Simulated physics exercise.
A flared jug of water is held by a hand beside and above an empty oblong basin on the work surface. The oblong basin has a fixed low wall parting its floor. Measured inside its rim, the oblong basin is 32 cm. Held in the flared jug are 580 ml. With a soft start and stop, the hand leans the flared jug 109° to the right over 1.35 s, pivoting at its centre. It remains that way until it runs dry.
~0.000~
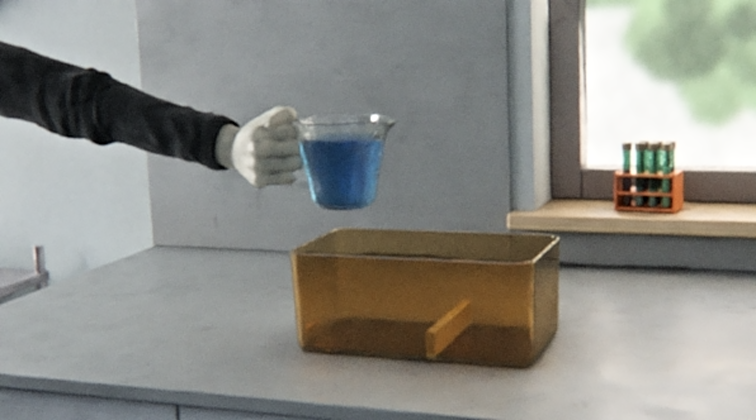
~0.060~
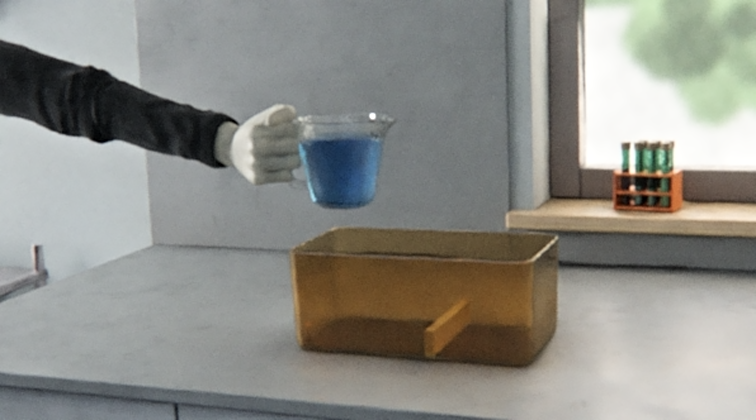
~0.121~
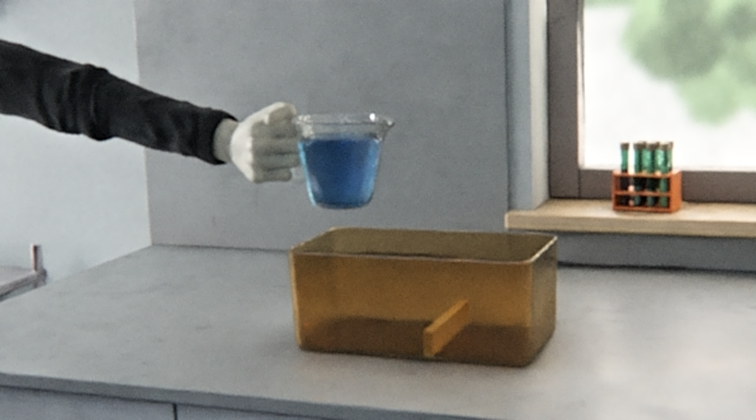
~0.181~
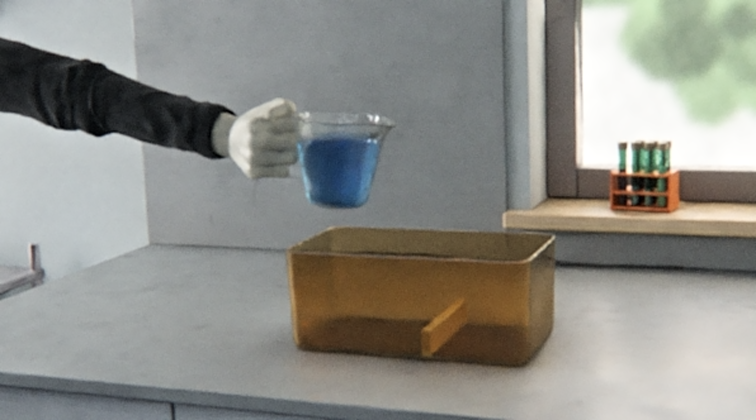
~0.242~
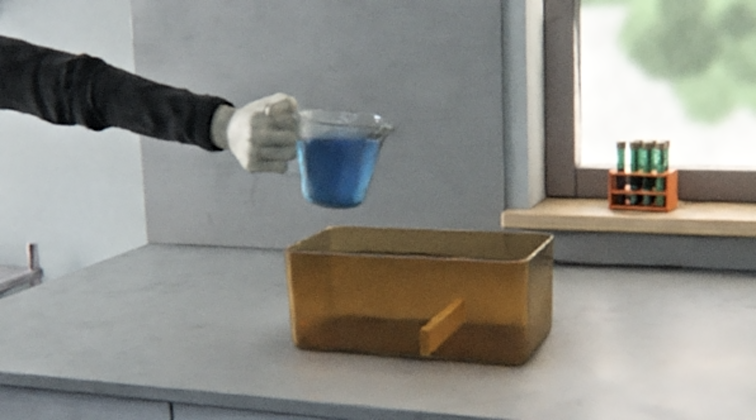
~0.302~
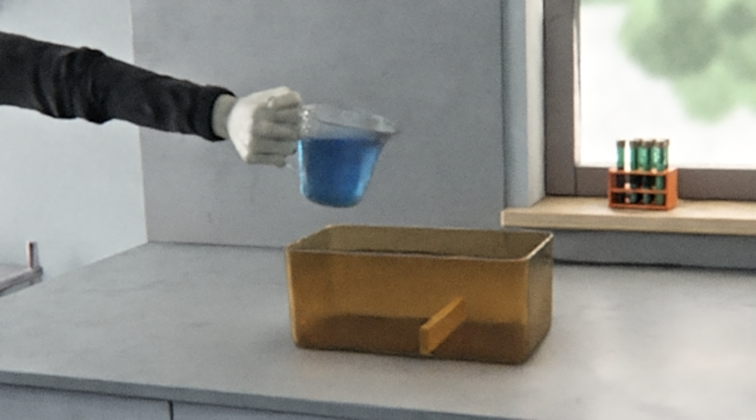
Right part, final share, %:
43 %.
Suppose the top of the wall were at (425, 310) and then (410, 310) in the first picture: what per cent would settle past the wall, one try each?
Around 80 and 90 percent, in that order.
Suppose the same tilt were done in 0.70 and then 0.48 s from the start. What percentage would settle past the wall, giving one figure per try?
Around 25 per cent first, around 20 per cent next.
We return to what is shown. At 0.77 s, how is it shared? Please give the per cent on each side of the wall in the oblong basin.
About 3 left, about 9 right.
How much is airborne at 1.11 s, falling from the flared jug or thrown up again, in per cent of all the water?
About 7 % of the total.
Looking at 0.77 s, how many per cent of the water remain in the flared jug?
I'd put it near 72 percent.
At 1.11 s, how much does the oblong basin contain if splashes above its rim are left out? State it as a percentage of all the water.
Around 82 in a hundred.
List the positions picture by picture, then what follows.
In the first picture, tilt 0°; pouring edge (396, 121); surface from (306, 138) to (382, 138); the oblong basin's rim runs from (313, 241) to (547, 251); the wall's top is at (450, 317).
In the second picture, tilt 1°; pouring edge (395, 120); surface from (306, 136) to (381, 137).
In the third picture, tilt 2°; pouring edge (396, 122); surface from (306, 136) to (381, 138).
In the fourth picture, tilt 5°; pouring edge (395, 125); surface from (304, 135) to (381, 137).
In the fifth picture, tilt 8°; pouring edge (396, 128); surface from (304, 135) to (381, 137).
In the sixth picture, tilt 13°; pouring edge (398, 132); surface from (306, 135) to (385, 136).
After 0.77 s the tilt is 66° and 71 per cent is still to pour, 3 is left of the wall and 9 right of it.
After 1.11 s the tilt is 101° and 11 per cent is still to pour, 41 is left of the wall and 41 right of it.
After 1.46 s the tilt is 109° and 0 per cent is still to pour, 57 is left of the wall and 43 right of it.
After 1.85 s the tilt is 109° and 0 per cent is still to pour, 57 is left of the wall and 43 right of it.
In the end 57 per cent lies left of the wall, 43 right of it and 0 outside.
